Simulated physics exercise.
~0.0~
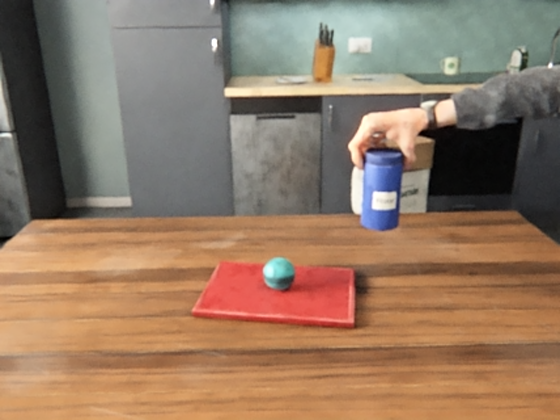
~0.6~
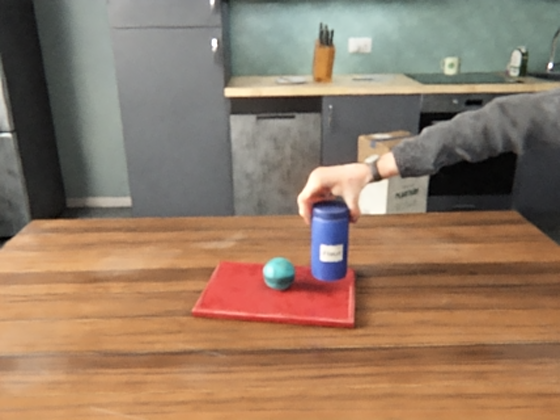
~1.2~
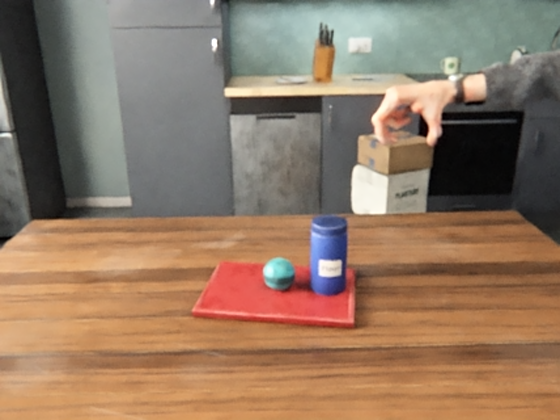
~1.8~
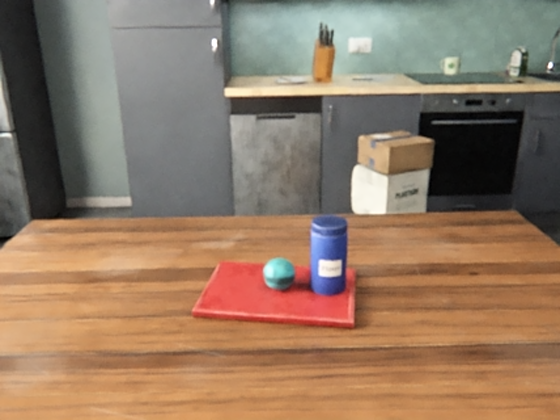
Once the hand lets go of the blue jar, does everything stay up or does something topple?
Everything stays up. The blue jar stands upright on the red tray next to the turquoise ball after the hand draws away.
Blue jar being lowered by a hand onto a red tray beside a turquoise ball, then standing upright after release.
